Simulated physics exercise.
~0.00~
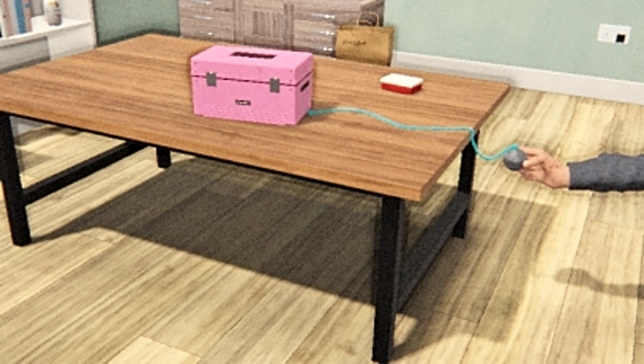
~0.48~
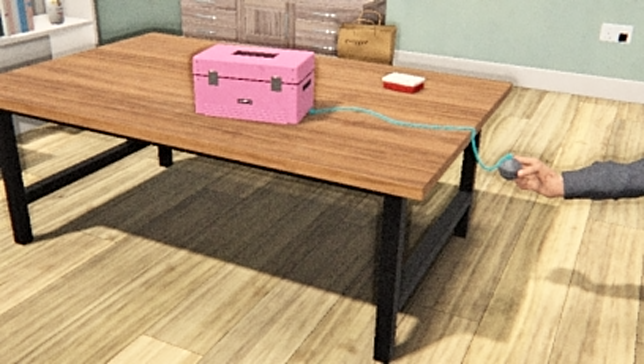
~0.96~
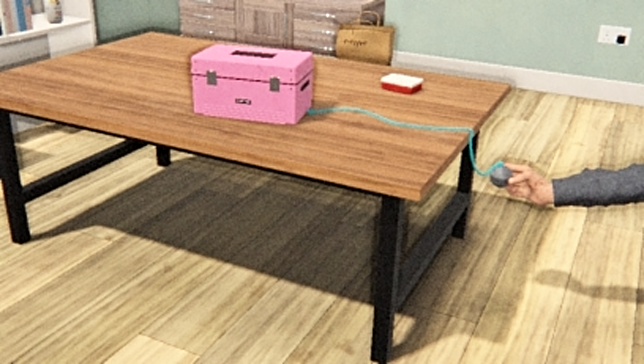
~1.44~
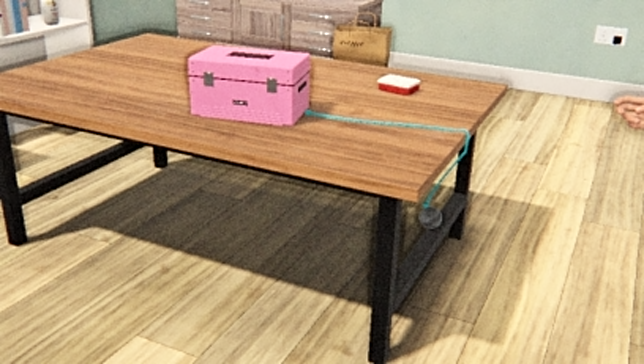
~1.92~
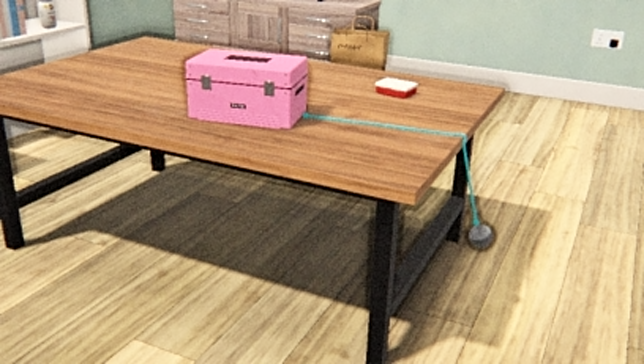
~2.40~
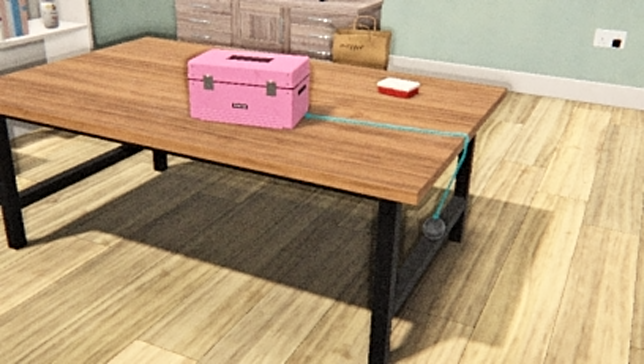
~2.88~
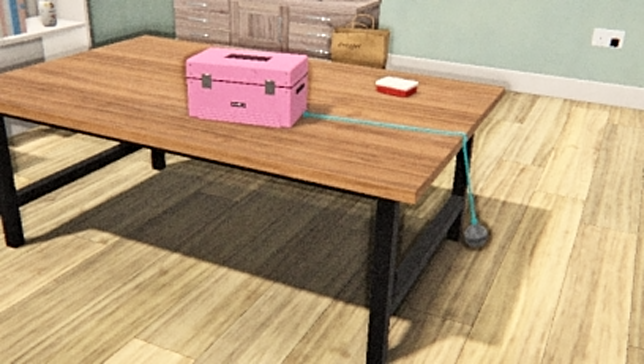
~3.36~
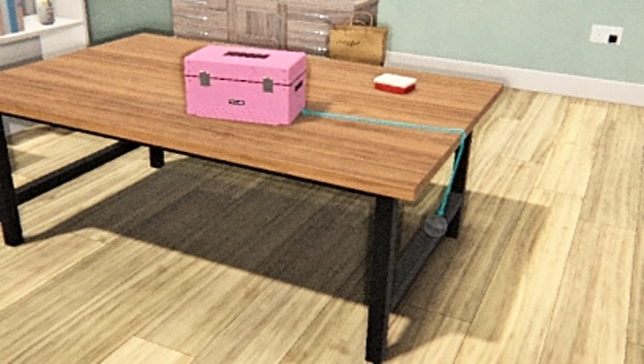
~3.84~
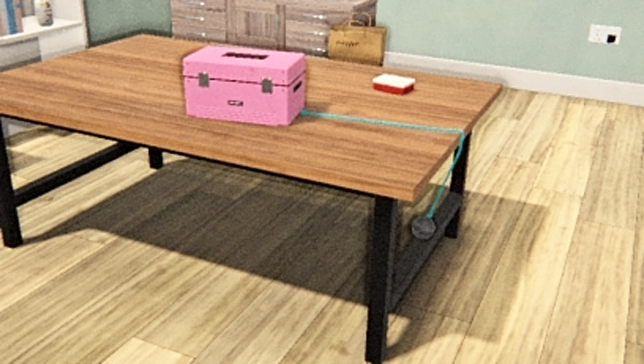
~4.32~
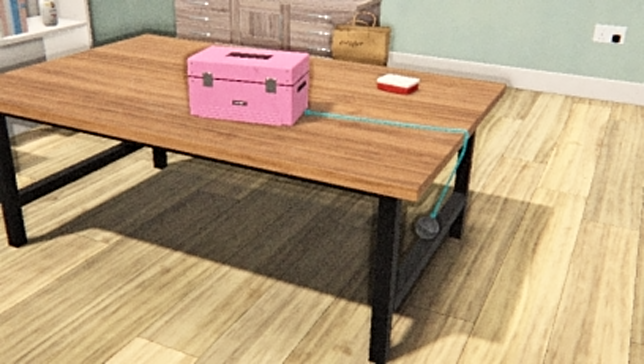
Beside a wooden table, a hand releases a grey ball, which swings from the toolbox's string.
